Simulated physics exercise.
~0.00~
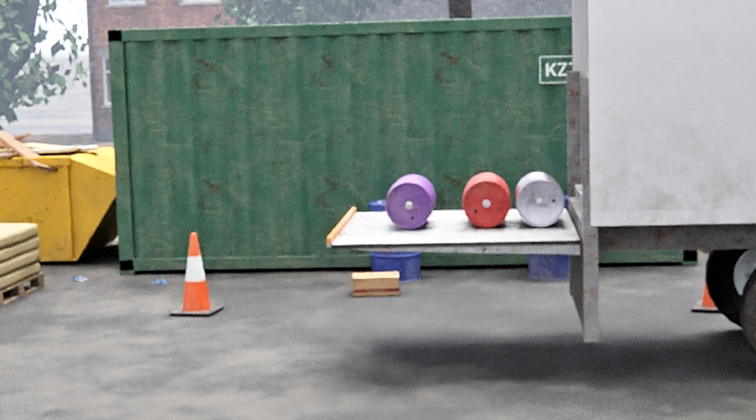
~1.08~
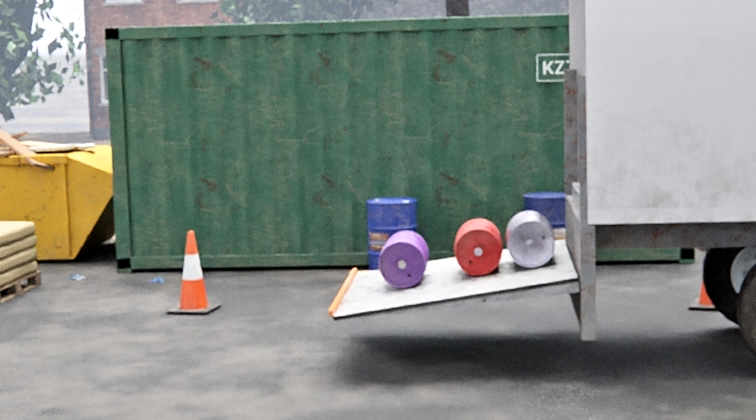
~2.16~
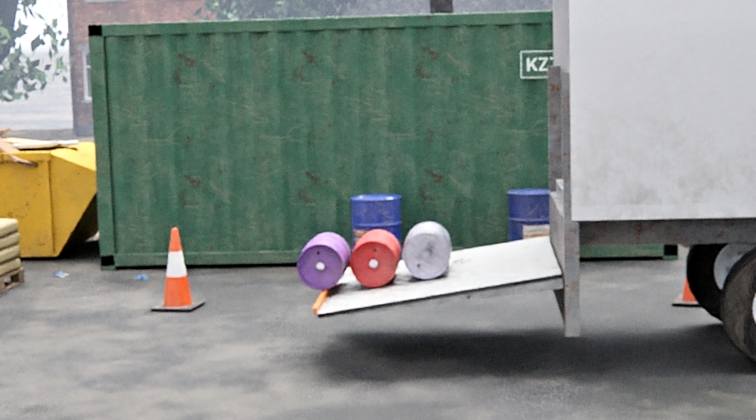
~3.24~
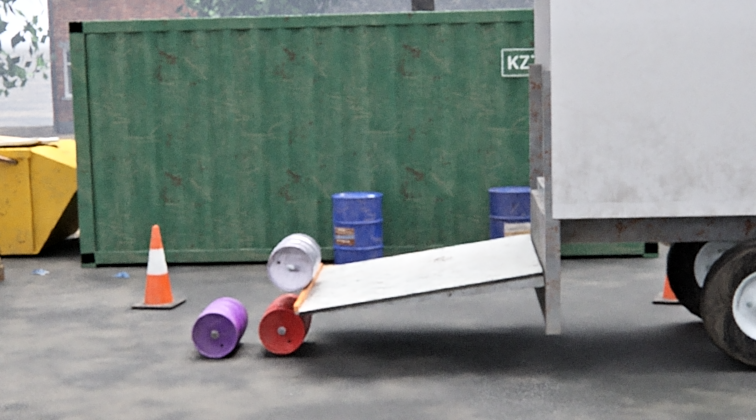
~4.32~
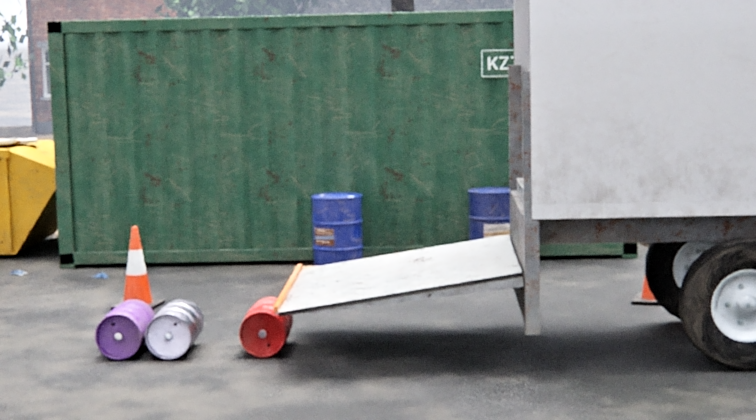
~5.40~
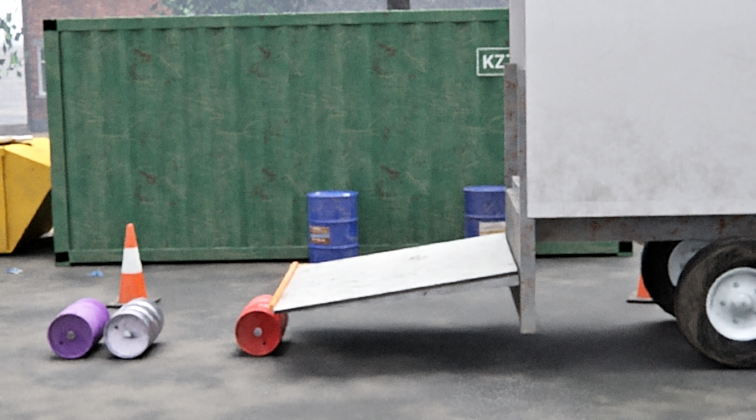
A purple, a red and a silver keg lie on their sides in a row on the raised tail lift of a pale lorry, seen from the side in a yard. Behind stand a green container and blue drums, with a yellow skip and an orange cone to the left. The lift drops a little and tips down to the left, and the kegs roll towards its orange-edged stop. Purple and red go over onto the ground, then silver follows. Purple and silver roll on left past the cone, while red rests by the lift's lowered edge.
